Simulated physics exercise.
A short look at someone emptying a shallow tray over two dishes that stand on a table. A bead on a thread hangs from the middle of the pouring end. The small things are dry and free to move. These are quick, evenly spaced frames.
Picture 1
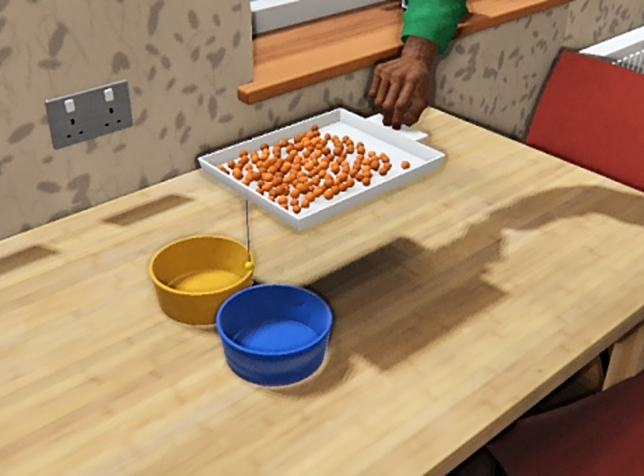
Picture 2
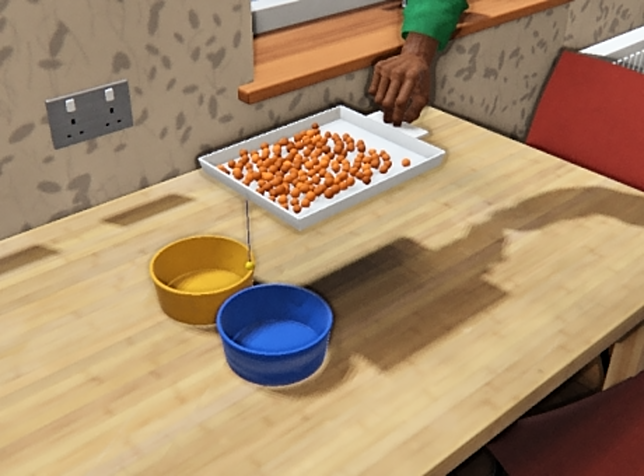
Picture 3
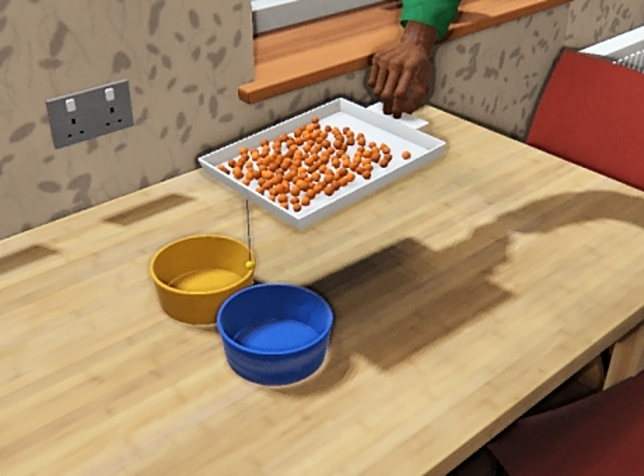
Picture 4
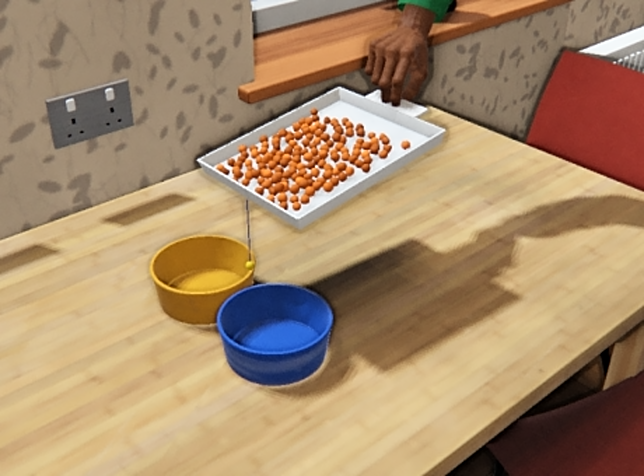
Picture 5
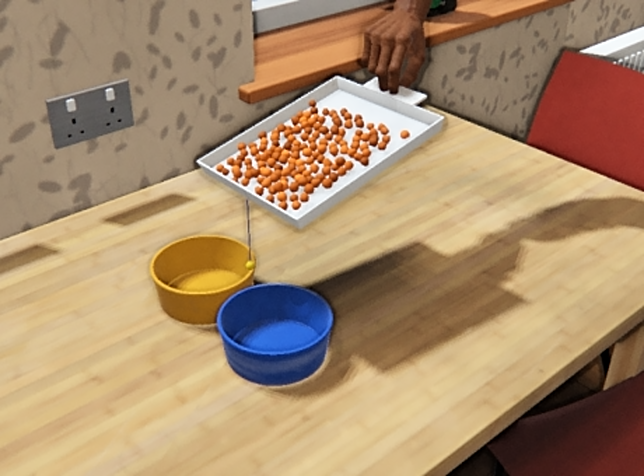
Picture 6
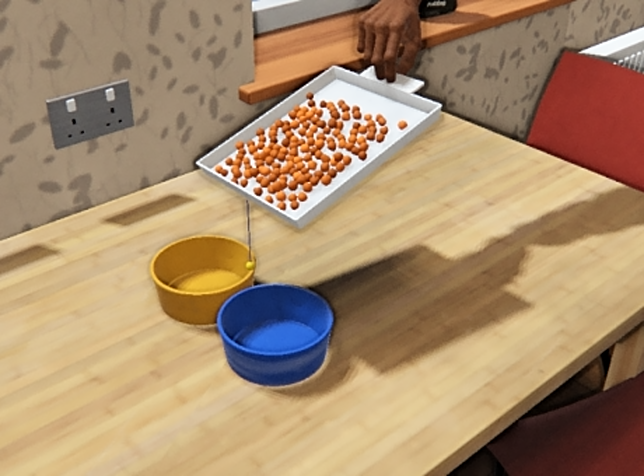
The footage shows a hand holding a white tray of small orange-brown pieces above a yellow bowl and a blue bowl on a wooden table, then gradually raising the tray's far end while the pieces stay spread across it.
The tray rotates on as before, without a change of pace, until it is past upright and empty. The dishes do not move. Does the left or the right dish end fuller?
The left-hand dish gets more.
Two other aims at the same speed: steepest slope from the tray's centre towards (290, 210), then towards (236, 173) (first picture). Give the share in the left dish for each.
Near 0 % and 80 %.
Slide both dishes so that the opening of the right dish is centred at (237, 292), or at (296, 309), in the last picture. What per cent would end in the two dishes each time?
The first gives 80 %, the second 40 %.
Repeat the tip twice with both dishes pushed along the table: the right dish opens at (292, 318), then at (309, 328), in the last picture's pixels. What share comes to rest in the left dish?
Roughly 50 per cent, and 40 per cent.
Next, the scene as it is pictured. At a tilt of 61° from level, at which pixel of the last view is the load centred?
Near (256, 150).
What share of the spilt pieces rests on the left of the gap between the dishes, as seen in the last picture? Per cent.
About 100 per cent.
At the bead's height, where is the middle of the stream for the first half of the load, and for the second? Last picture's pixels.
Early half (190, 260), late half (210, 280).
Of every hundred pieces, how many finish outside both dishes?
Some 20 per cent.
Soon, tray tipped steeply; nearly all on the tray; a stray few in the right dish; a stray few in the air.
A while on, tray tipped right over; nearly all on the tray; a stray few in the right dish; a stray few outside both; a stray few in the air.
Towards the end, tray tipped past a quarter turn; about a quarter in the right dish; about two thirds in the left dish; about a quarter outside both.
Finally, tray tipped past a quarter turn; about a quarter in the right dish; about two thirds in the left dish; about a quarter outside both.
